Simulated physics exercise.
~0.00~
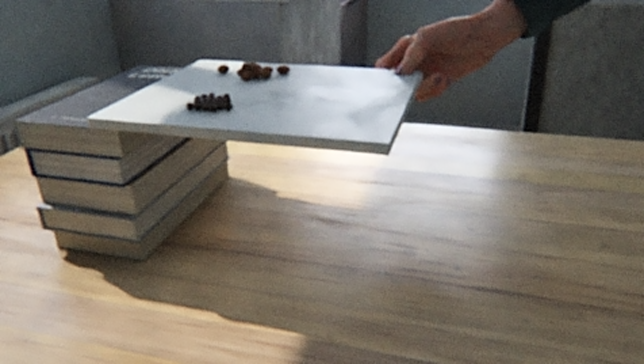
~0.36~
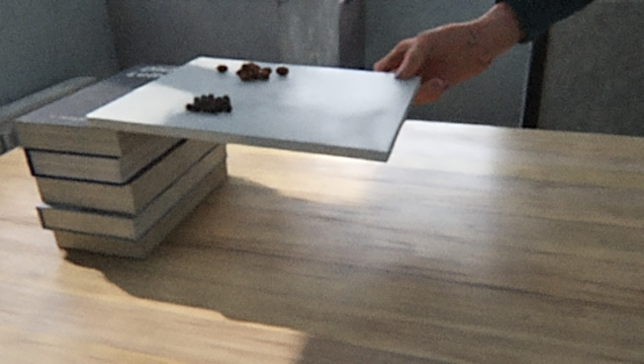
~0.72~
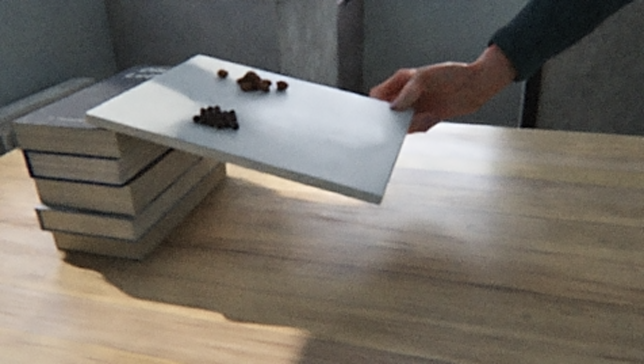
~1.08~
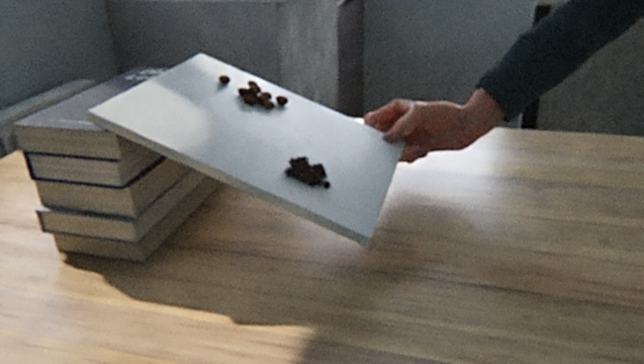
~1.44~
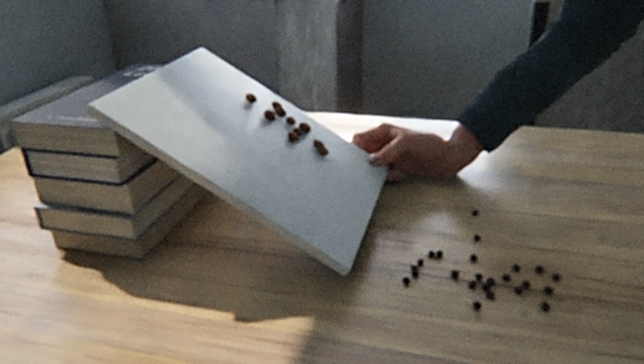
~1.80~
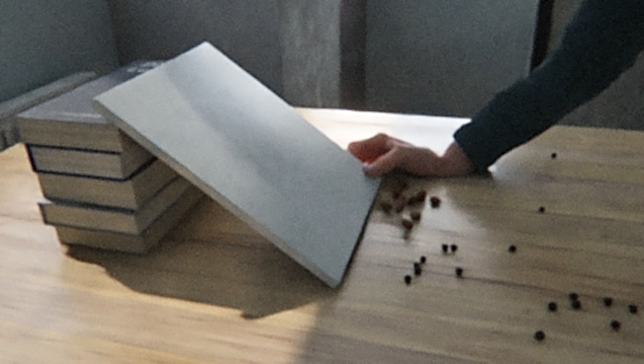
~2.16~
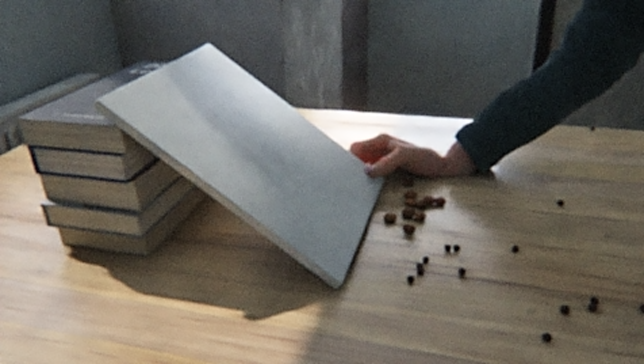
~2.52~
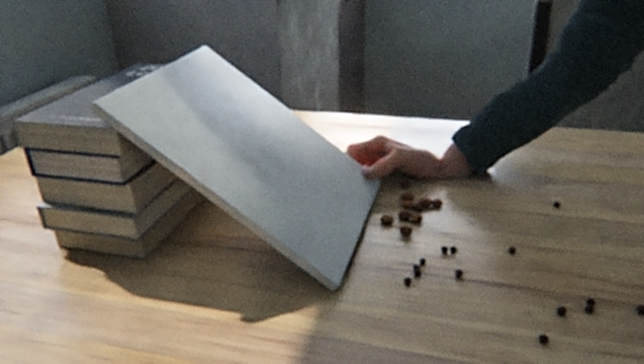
A tilting white board spills two dark clusters onto the table, the near one scattering farther.
